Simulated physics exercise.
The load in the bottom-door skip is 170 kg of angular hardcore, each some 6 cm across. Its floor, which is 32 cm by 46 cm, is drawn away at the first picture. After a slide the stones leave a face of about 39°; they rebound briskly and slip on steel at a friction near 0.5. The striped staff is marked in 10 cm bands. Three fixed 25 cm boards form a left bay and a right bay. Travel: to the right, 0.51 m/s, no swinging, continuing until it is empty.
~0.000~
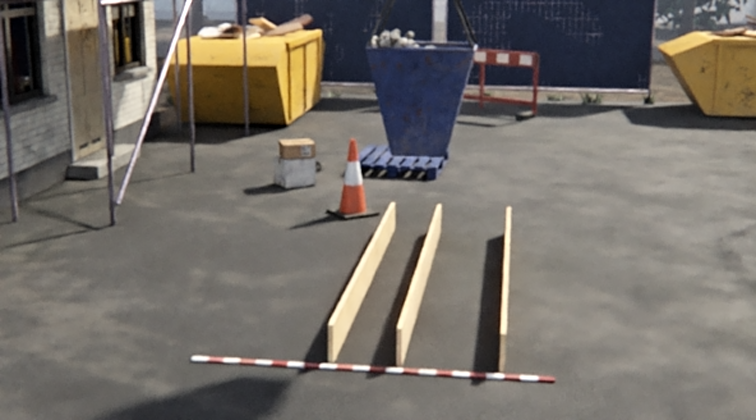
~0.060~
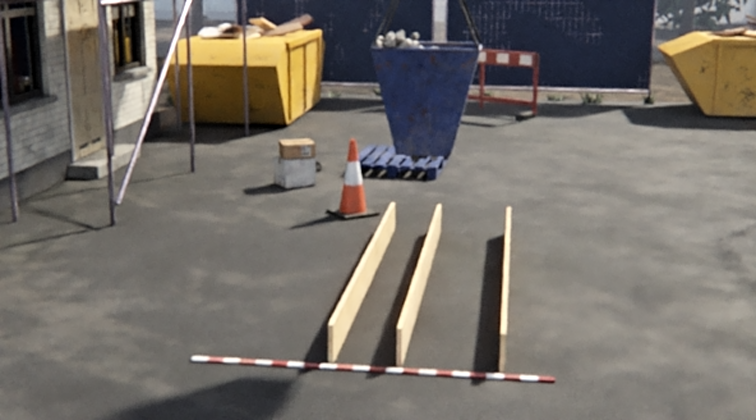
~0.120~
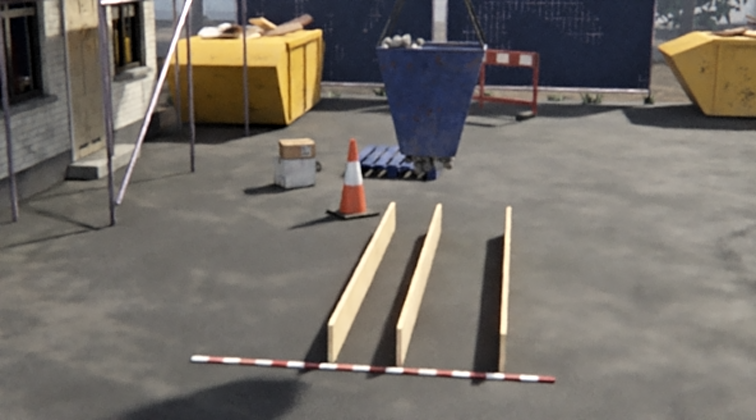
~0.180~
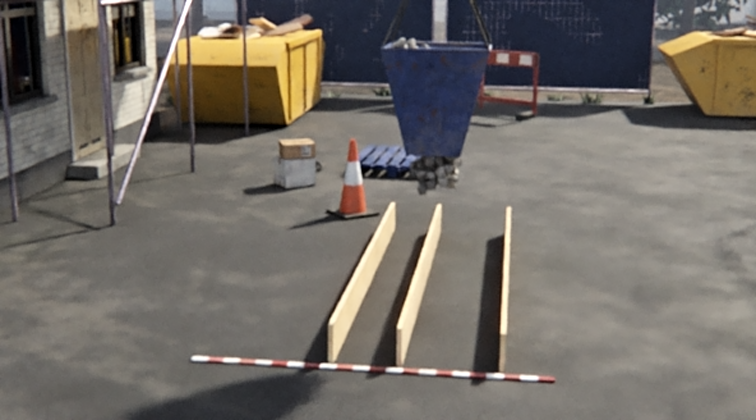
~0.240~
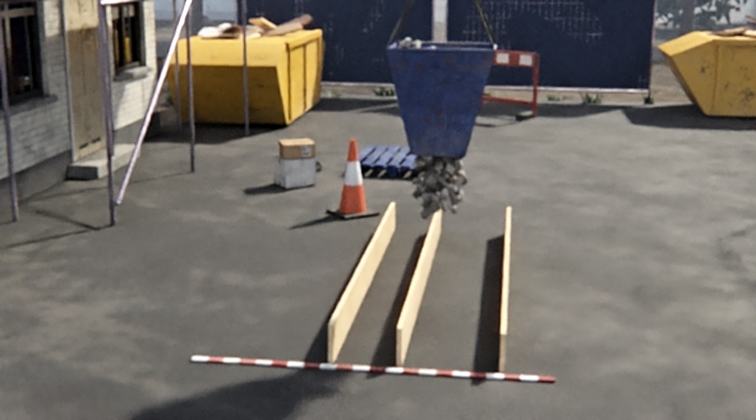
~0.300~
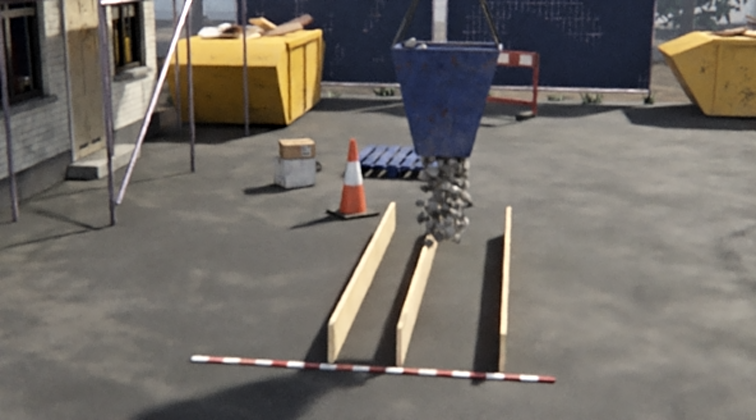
A blue skip heaped with grey stones hangs above a paved yard and drifts slightly to the right, past a traffic cone and a blue pallet. Stones then begin dropping from its underside, and the stream lengthens downward above three upright wooden boards as the skip keeps edging right.
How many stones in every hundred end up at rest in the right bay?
About 85 in a hundred.
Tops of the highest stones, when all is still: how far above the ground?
Some 28 cm up.
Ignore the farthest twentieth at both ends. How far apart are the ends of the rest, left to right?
100 cm.
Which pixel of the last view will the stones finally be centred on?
Pixel position of the middle approx (470, 327).
After 0.7 s, 19 % in the bottom-door skip, 81 % falling or lying in the right bay; the stones farthest right are at (509, 129).
After 1.1 s, 0 % in the bottom-door skip, 86 % falling or lying in the right bay, 14 % falling or lying right of the bays; the stones farthest right are at (565, 333).
After 1.7 s, 0 % in the bottom-door skip, 85 % falling or lying in the right bay, 14 % falling or lying right of the bays; the stones farthest right are at (641, 347).
After 2.6 s, 0 % in the bottom-door skip, 85 % falling or lying in the right bay, 14 % falling or lying right of the bays; the stones farthest right are at (648, 354).
After 4.5 s, 0 % in the bottom-door skip, 85 % in the right bay, 14 % right of the bays; the stones farthest right are at (648, 354).
